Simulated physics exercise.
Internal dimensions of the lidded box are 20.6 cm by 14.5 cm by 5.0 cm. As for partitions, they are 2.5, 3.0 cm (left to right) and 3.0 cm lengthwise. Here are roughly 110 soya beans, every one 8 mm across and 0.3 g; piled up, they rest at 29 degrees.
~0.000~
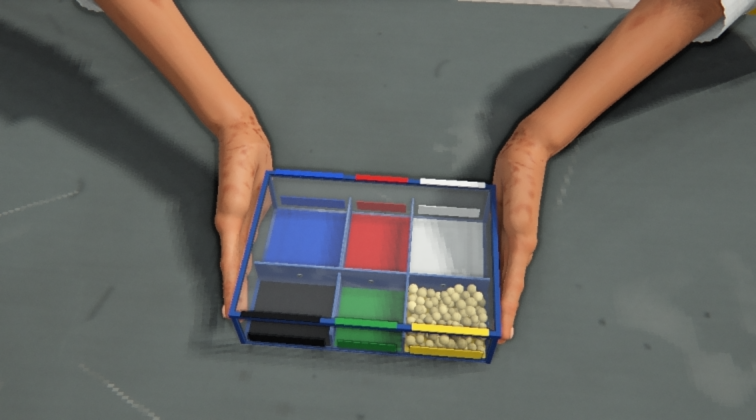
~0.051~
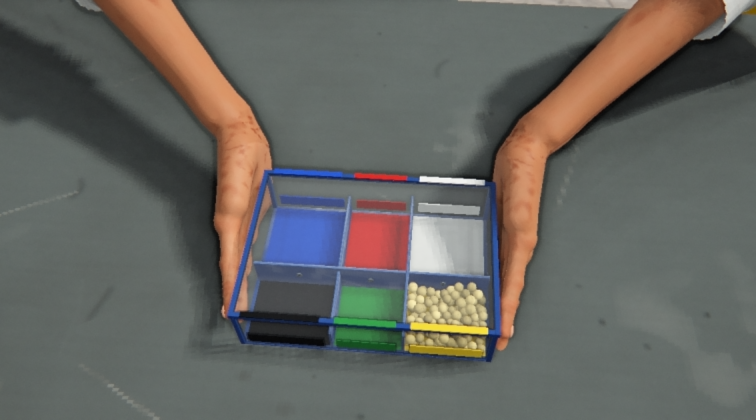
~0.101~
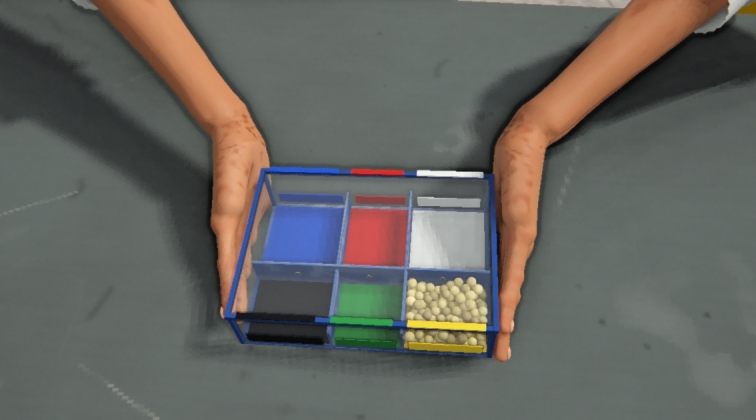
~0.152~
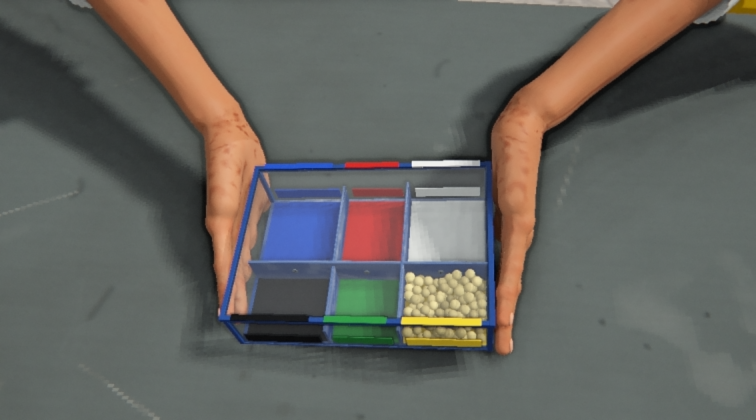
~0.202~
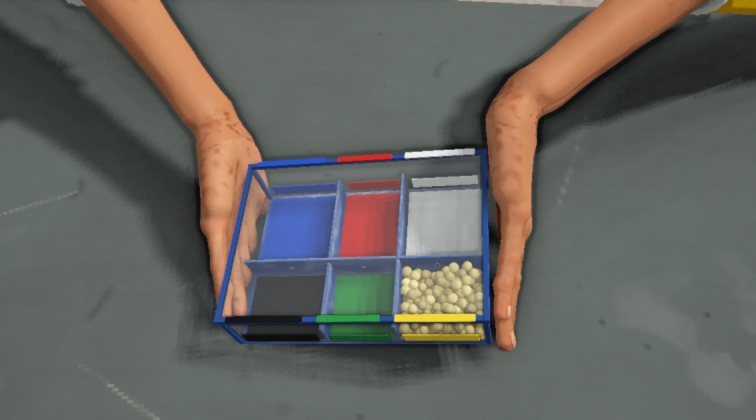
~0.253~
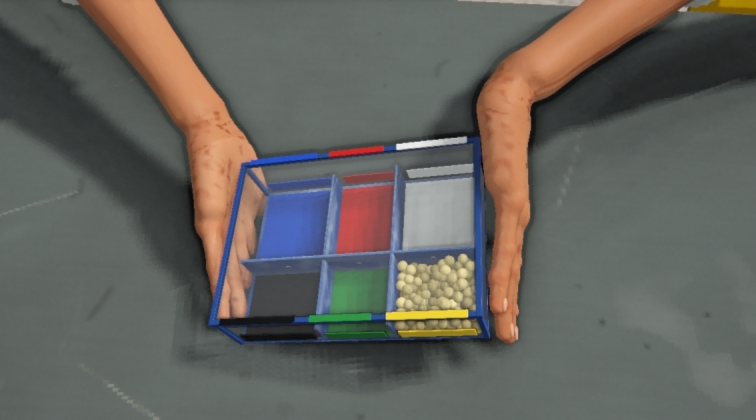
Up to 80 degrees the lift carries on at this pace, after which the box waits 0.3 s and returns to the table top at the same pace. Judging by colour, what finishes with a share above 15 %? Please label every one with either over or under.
Labels - red: Under; blue: Under; green: Under; yellow: Over; white: Under; black: Over.
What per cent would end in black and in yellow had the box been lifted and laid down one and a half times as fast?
Per cent - black: 45; yellow: 45.
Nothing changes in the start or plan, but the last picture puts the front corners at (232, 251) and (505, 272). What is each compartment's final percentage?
Red 5; blue 0; green 0; yellow 65; white 30; black 0.
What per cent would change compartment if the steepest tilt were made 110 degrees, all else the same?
Near 85 in a hundred, I think.
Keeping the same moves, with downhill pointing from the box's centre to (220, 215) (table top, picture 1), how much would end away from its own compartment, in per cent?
That would be close to 50 per cent.
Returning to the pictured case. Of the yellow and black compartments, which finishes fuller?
The yellow one.
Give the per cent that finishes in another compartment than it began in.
40 %.
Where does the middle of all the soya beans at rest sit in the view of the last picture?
Near (410, 333).
After 1.19 s, tilt 80 degrees; green 5 %, yellow 70 %, black 25 %.
After 1.81 s, tilt 41 degrees; green 5 %, yellow 60 %, black 40 %.
Then, at 2.47 s, tilt 0 degrees; green 5 %, yellow 60 %, black 40 %.
By 2.8 s all is still; red 0 %, blue 0 %, green 5 %, yellow 60 %, white 0 %, black 40 %.
